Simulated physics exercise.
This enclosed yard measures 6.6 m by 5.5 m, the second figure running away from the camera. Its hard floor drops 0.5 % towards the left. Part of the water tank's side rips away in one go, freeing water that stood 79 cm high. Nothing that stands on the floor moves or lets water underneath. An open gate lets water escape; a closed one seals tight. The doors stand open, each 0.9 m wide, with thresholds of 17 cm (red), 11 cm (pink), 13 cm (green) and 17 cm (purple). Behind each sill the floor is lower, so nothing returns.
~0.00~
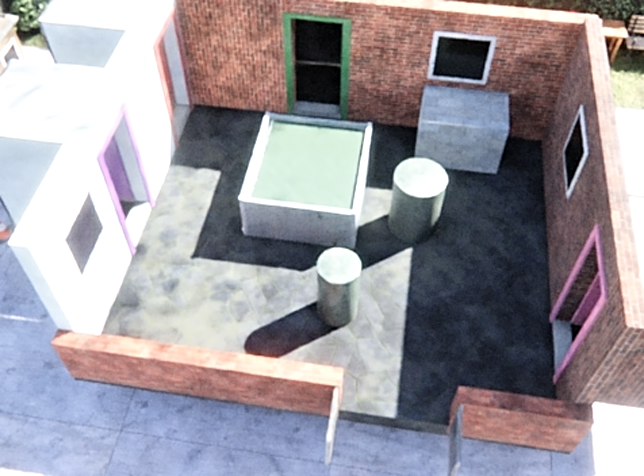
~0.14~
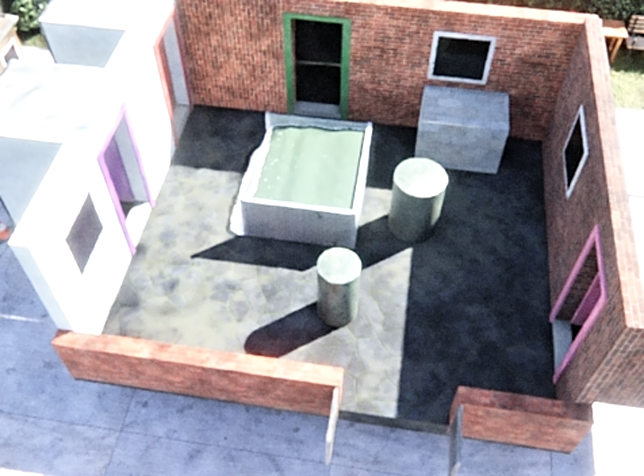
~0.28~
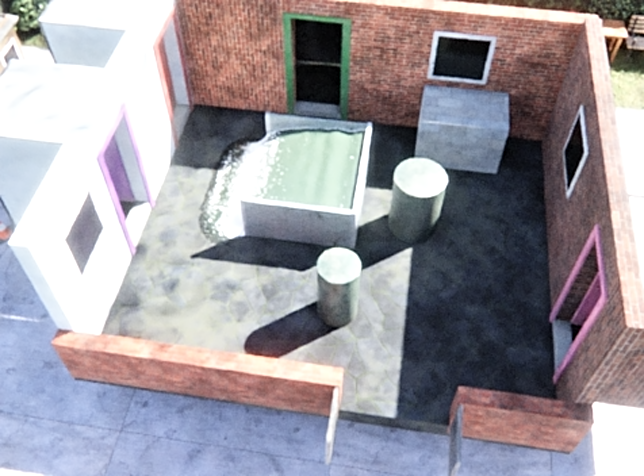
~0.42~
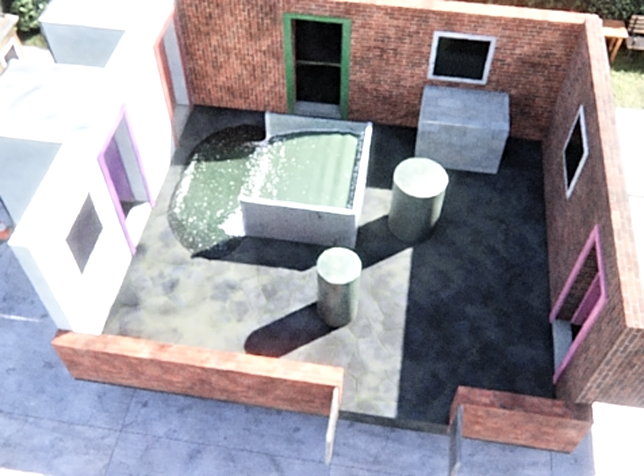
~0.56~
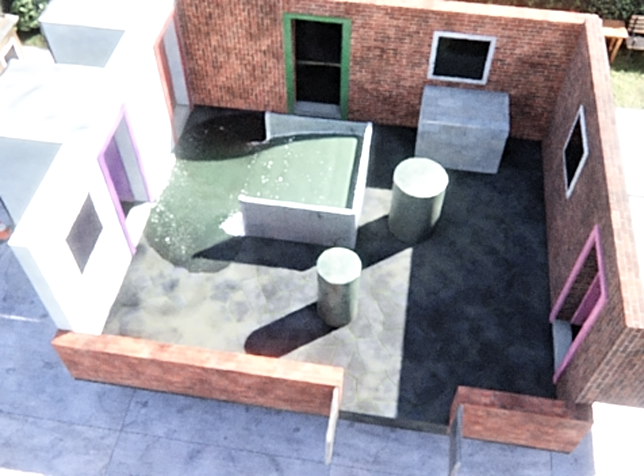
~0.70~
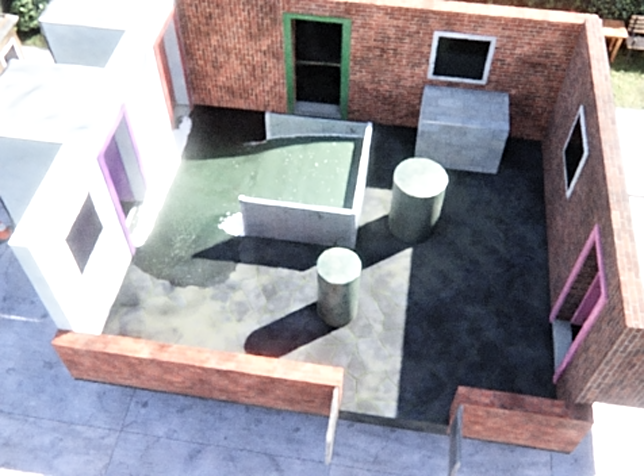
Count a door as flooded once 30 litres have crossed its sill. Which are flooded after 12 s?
Within that time: At the red door it exceeds the limit; at the pink door it stays under the limit; at the green door it stays under the limit; at the purple door it passes the limit.
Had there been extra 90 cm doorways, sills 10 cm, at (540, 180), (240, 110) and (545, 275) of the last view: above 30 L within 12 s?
In turn: Not over, above, under.
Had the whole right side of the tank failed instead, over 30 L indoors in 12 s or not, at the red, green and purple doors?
Against that limit: Red under, green under, purple not over.
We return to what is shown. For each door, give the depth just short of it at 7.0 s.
In cm: Red 7, pink 9, green 10, purple 7.
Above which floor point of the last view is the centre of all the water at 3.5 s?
Near (239, 214).
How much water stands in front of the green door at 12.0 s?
About 5.0 cm.
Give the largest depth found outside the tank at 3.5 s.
Up to some 29 cm.
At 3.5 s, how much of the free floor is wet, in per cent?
Some 55 per cent of it.
After 1.4 s water covers 25 % of the floor and is deepest (56 cm) near (193, 108); red door 33 cm at the sill, 26 L in, pink door not reached, green door not reached, purple door 36 cm at the sill, 44 L in.
After 2.2 s water covers 30 % of the floor and is deepest (46 cm) near (193, 108); red door 35 cm at the sill, 99 L in, pink door not reached, green door 6 cm at the sill, 0 L in, purple door 29 cm at the sill, 113 L in.
After 3.5 s water covers 55 % of the floor and is deepest (29 cm) near (406, 152); red door 23 cm at the sill, 169 L in, pink door not reached, green door 9 cm at the sill, 0 L in, purple door 16 cm at the sill, 139 L in.
After 7.0 s water covers 90 % of the floor and is deepest (12 cm) near (313, 121); red door 7 cm at the sill, 178 L in, pink door 9 cm at the sill, 2 L in, green door 10 cm at the sill, 0 L in, purple door 7 cm at the sill, 140 L in.
After 12.0 s water covers 95 % of the floor and is deepest (10 cm) near (496, 141); red door 8 cm at the sill, 178 L in, pink door 5 cm at the sill, 2 L in, green door 5 cm at the sill, 0 L in, purple door 7 cm at the sill, 140 L in.
